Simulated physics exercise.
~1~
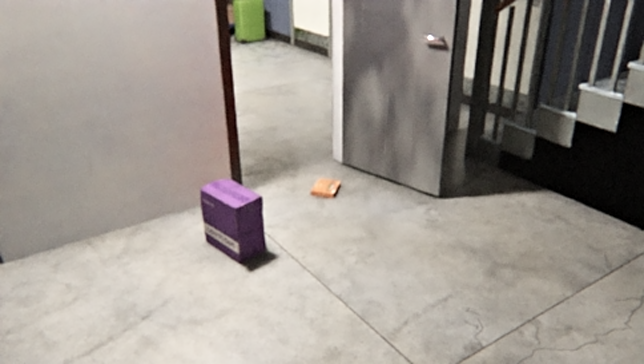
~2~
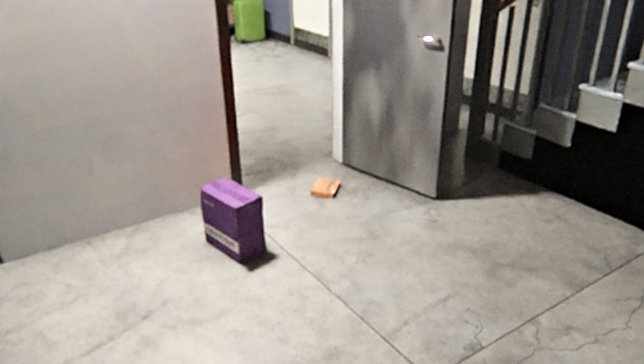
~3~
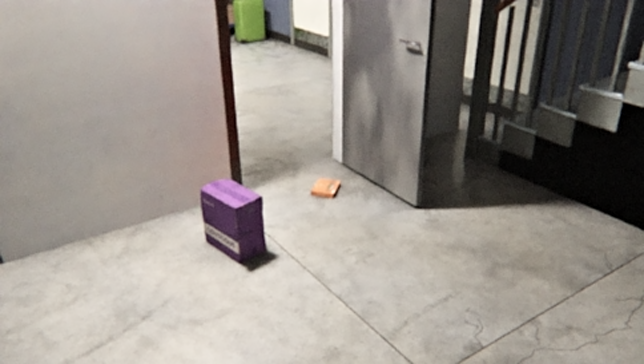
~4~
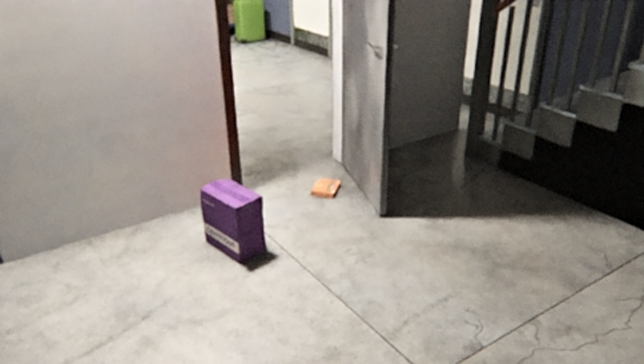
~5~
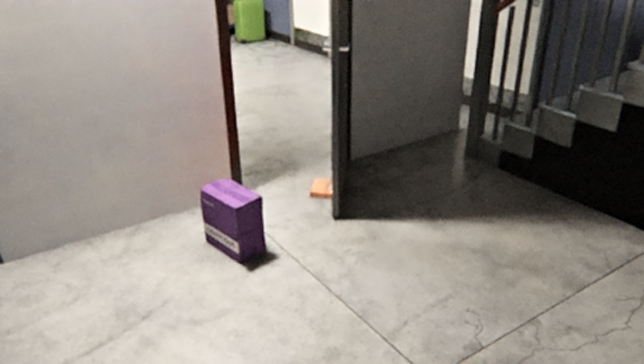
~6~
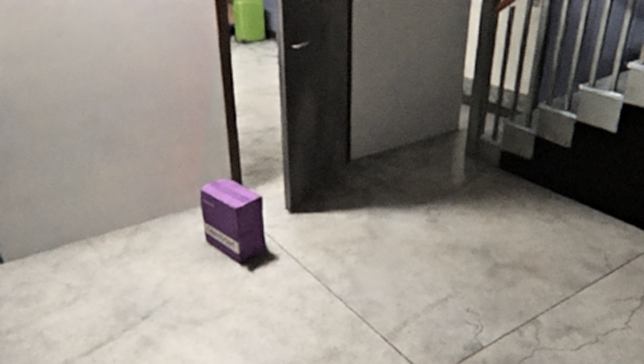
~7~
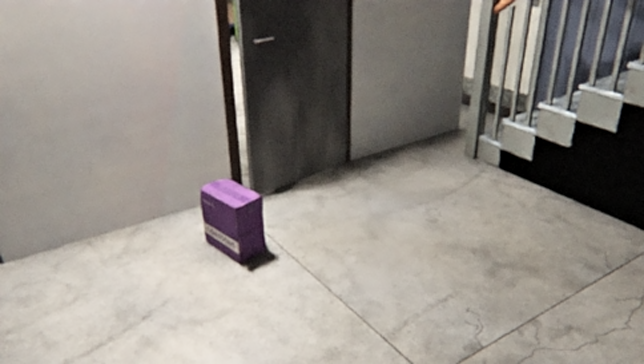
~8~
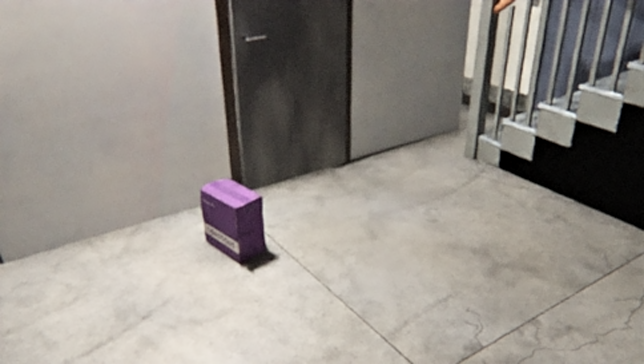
A grey door swinging across the floor, hiding a small orange packet from view and closing fully behind a still purple box.
